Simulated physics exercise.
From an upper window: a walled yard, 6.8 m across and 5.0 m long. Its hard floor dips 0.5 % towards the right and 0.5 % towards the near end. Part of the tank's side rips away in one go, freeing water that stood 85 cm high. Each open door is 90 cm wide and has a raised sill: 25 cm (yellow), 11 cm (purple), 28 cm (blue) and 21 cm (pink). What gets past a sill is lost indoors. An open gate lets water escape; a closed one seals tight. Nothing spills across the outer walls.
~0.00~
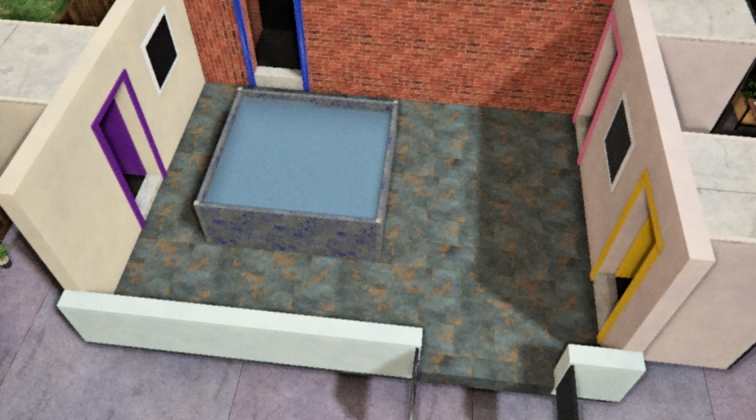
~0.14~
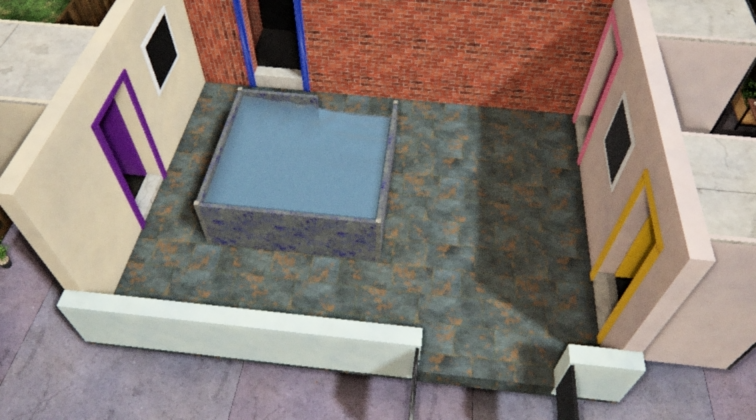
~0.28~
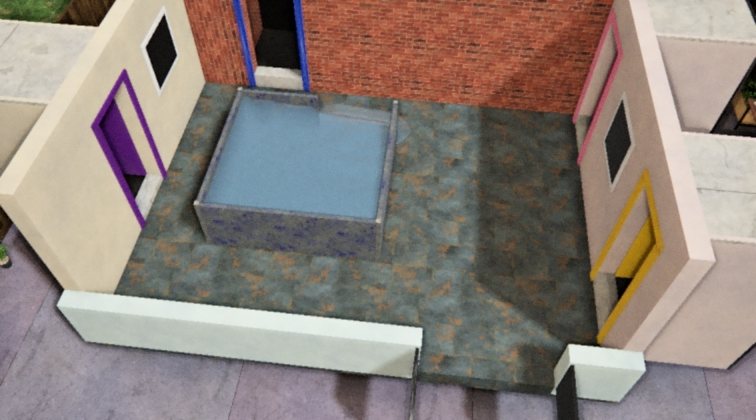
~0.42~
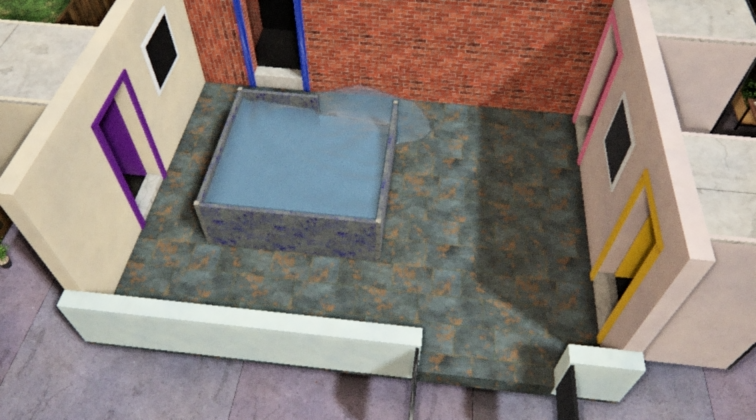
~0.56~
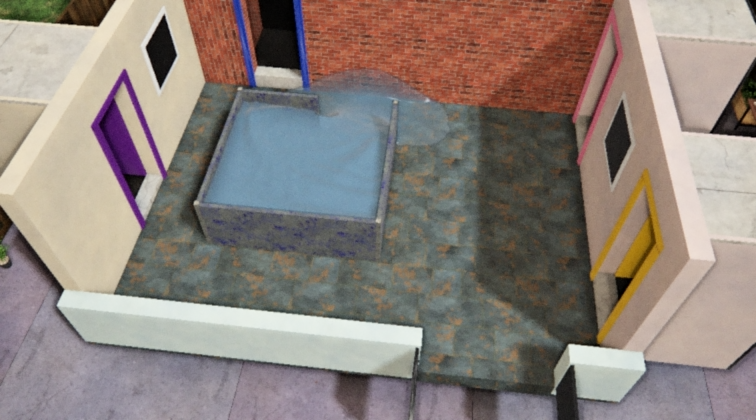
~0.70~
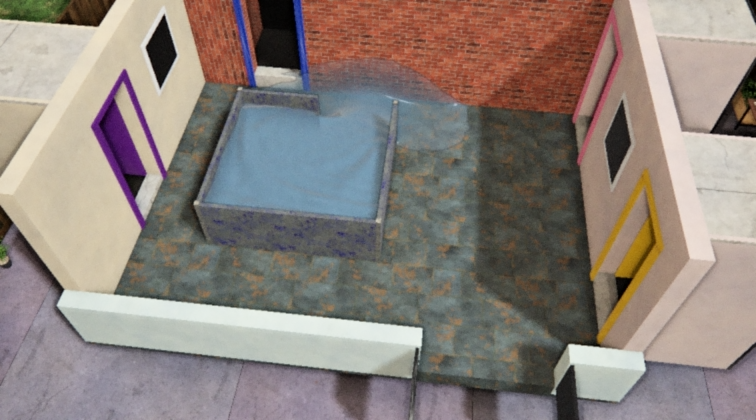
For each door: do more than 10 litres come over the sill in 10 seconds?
Door by door: At the yellow door it does not reach the limit; at the purple door it does not reach the limit; at the blue door it keeps below the limit; at the pink door it passes the limit.
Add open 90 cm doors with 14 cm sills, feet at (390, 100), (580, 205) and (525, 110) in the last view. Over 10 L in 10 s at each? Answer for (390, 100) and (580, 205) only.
In that order: Past it, not over.
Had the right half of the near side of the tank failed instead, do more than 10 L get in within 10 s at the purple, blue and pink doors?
Against that limit: Purple past it, blue below, pink below.
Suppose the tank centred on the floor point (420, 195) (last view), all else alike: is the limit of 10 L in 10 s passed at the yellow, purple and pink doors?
Against that limit: Yellow below, purple under, pink above.
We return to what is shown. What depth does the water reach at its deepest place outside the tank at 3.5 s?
Roughly 38 cm.
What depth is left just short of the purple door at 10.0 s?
Roughly 7.5 cm deep.
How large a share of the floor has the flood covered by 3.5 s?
Some 65 per cent of it.
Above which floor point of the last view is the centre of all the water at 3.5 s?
At about (342, 172).
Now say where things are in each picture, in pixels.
The tank at (304, 154) is whole and still, 85 cm deep, in the first frame.
The front is at a hidden place, 0.7 m from the gap on the tank's far side; 0.4 m2 of floor is under water; 85 cm left at the back of the tank, in the second frame.
Water pours out on the tank's far side and has run 1.0 m, to a hidden place; typically 14 cm deep outside, 85 cm at the tank's back, in the third frame.
The front is at (323, 92), 1.4 m from the gap on the tank's far side; 2.3 m2 of floor is under water; 85 cm left at the back of the tank, in the fourth frame.
The front is at (439, 103), 1.8 m from the gap on the tank's far side; 3.1 m2 of floor is under water; 84 cm left at the back of the tank, in the fifth frame.
The front is at (465, 105), 2.2 m from the gap on the tank's far side; 3.5 m2 of floor is under water; 76 cm left at the back of the tank, in the sixth frame.
After 1.4 s water covers 25 % of the floor and is deepest (68 cm) near (377, 101); yellow door not reached, purple door not reached, blue door 18 cm at the sill, 1 L in, pink door not reached.
After 2.2 s water covers 40 % of the floor and is deepest (56 cm) near (367, 101); yellow door not reached, purple door 5 cm at the sill, 0 L in, blue door 18 cm at the sill, 1 L in, pink door 44 cm at the sill, 60 L in.
After 3.5 s water covers 65 % of the floor and is deepest (38 cm) near (357, 100); yellow door 10 cm at the sill, 0 L in, purple door 9 cm at the sill, 0 L in, blue door 15 cm at the sill, 1 L in, pink door 35 cm at the sill, 197 L in.
After 6.0 s water covers 90 % of the floor and is deepest (24 cm) near (180, 327); yellow door 8 cm at the sill, 0 L in, purple door 9 cm at the sill, 0 L in, blue door 9 cm at the sill, 1 L in, pink door 23 cm at the sill, 263 L in.
After 10.0 s water covers 95 % of the floor and is deepest (20 cm) near (590, 373); yellow door 19 cm at the sill, 0 L in, purple door 7 cm at the sill, 0 L in, blue door 8 cm at the sill, 1 L in, pink door 17 cm at the sill, 266 L in.
